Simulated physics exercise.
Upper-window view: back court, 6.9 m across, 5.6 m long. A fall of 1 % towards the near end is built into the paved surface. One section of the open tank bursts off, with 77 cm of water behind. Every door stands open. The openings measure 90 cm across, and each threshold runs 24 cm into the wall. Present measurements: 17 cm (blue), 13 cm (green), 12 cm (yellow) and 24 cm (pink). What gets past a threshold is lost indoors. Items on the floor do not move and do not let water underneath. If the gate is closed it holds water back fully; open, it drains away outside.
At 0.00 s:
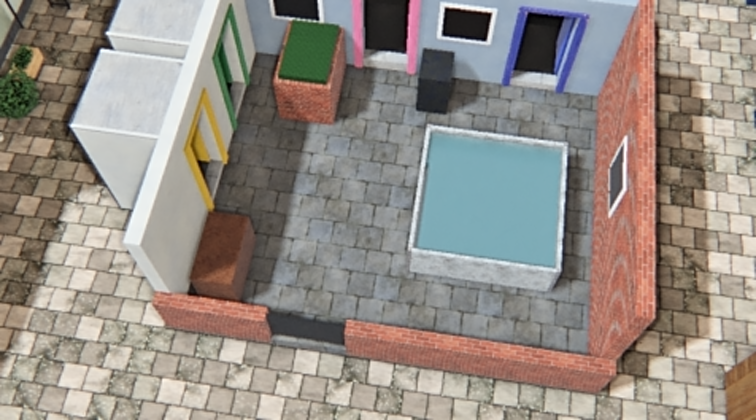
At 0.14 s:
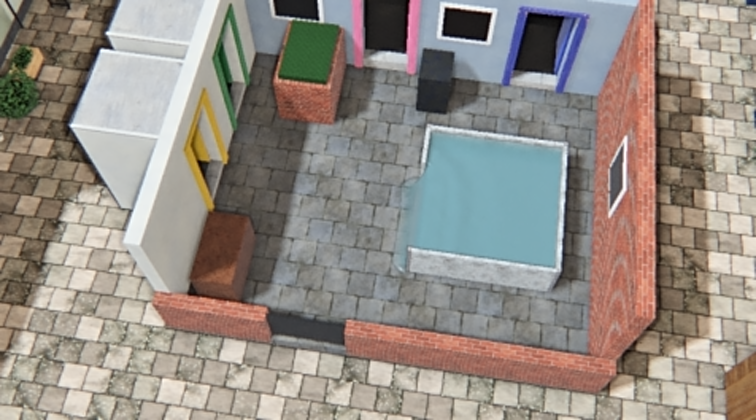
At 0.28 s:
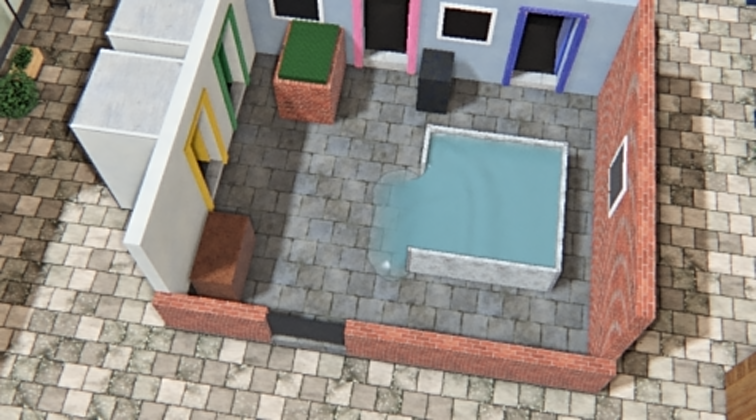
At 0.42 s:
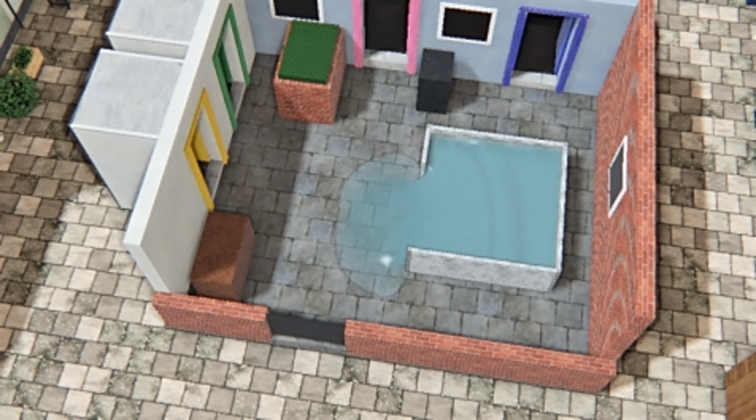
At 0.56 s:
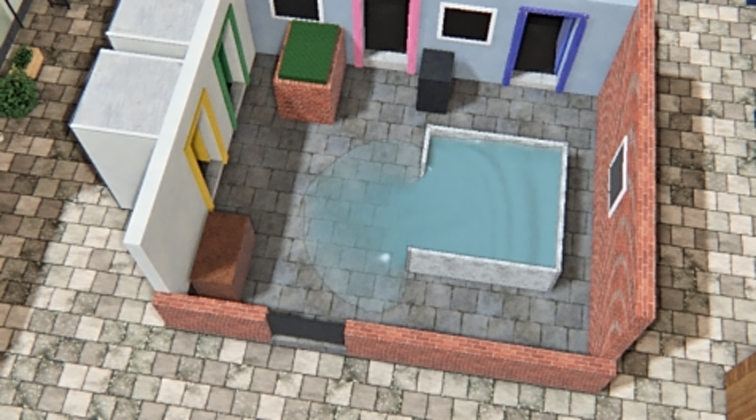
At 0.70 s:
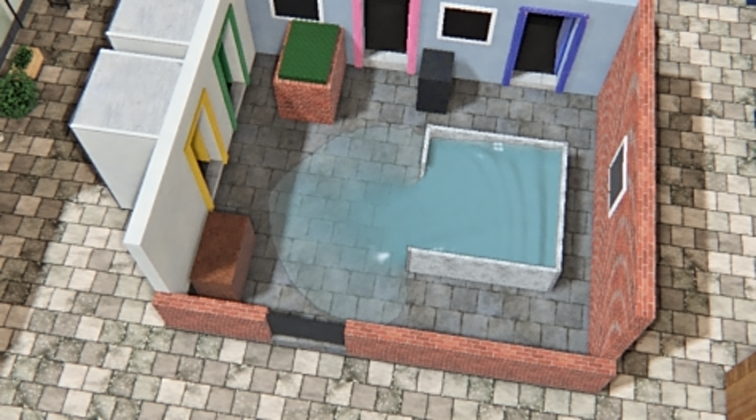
An open tank in a walled court bursts on its left side, and water spreads leftward across the paving.
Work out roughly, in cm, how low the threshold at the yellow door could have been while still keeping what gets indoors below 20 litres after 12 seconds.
No lower than about 33 cm.
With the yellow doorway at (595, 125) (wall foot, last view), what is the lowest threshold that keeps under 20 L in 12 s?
11.5 cm.
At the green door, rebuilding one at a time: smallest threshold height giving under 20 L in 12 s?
Green: Roughly 26 cm.
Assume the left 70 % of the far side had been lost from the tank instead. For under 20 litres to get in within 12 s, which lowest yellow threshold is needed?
In that case about 12.5 cm.
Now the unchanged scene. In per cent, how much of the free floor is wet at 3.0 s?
Close to 55 per cent is wet.
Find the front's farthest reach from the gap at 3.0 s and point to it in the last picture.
Somewhere near the pixel (256, 52).
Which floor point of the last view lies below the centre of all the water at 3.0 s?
(369, 221).
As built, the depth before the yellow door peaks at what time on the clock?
2.2 s.
After 1.4 s water covers 45 % of the floor, deepest (41 cm) near (207, 226); 22 cm at the yellow door, 40 litres in over its 12 cm threshold.
After 3.0 s water covers 55 % of the floor, deepest (50 cm) near (183, 311); 33 cm at the yellow door, 296 litres in over its 12 cm threshold.
After 12.0 s water covers 100 % of the floor, deepest (22 cm) near (574, 370); 9 cm at the yellow door, 547 litres in over its 12 cm threshold.
At the yellow door as built, the water arrived by 1.0 s and peaked near 37 cm at 2.2 s.
Run again over the same 12 s with other heights there, 67 litres in over 28 cm, 1 litre over 38 cm. The limit of 20 litres is kept from about 33 cm up.
